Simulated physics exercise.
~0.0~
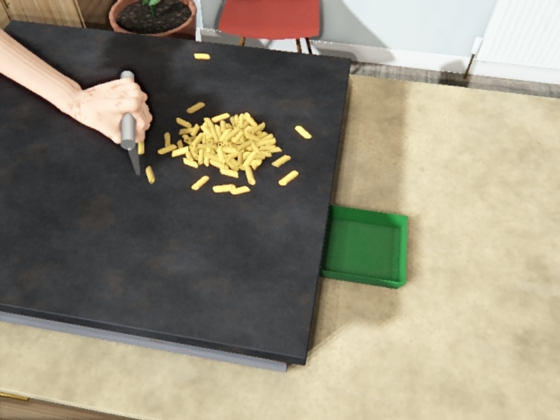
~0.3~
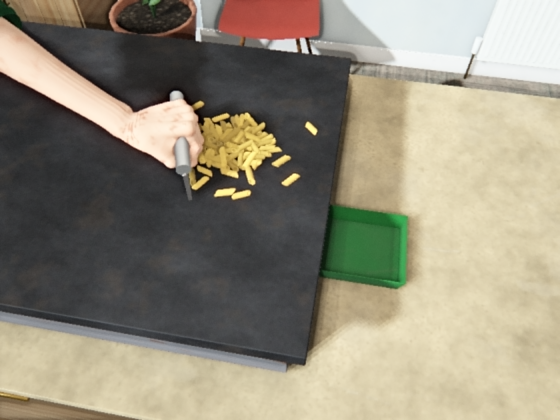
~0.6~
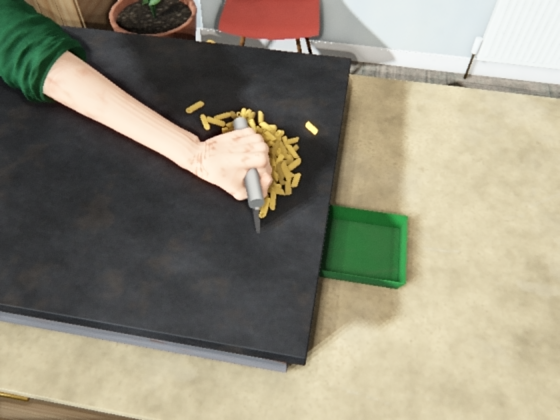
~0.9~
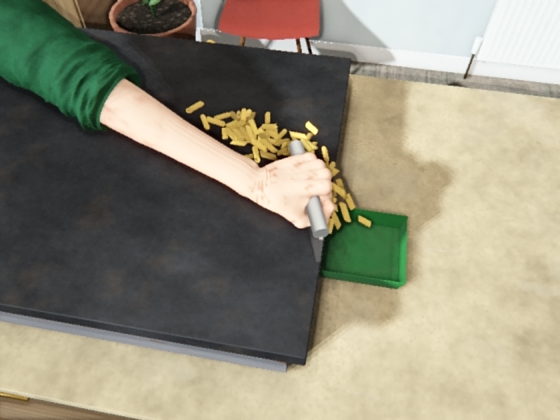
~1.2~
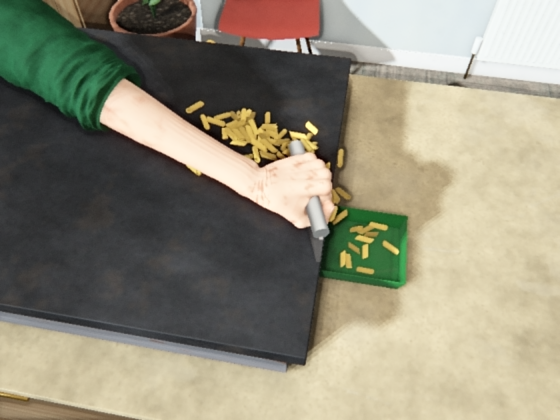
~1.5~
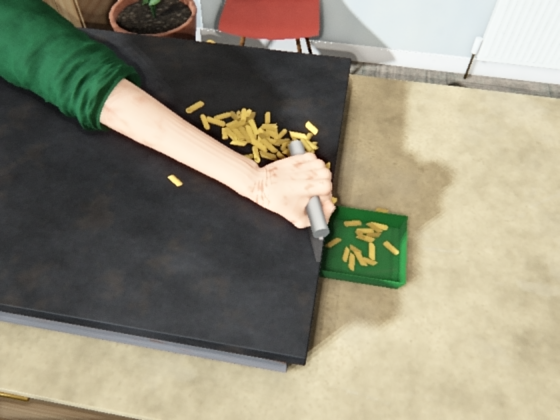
On a dark tabletop, a hand pushes spilt dry pasta rightward with a scraper, some dropping into a green tin, most remaining.
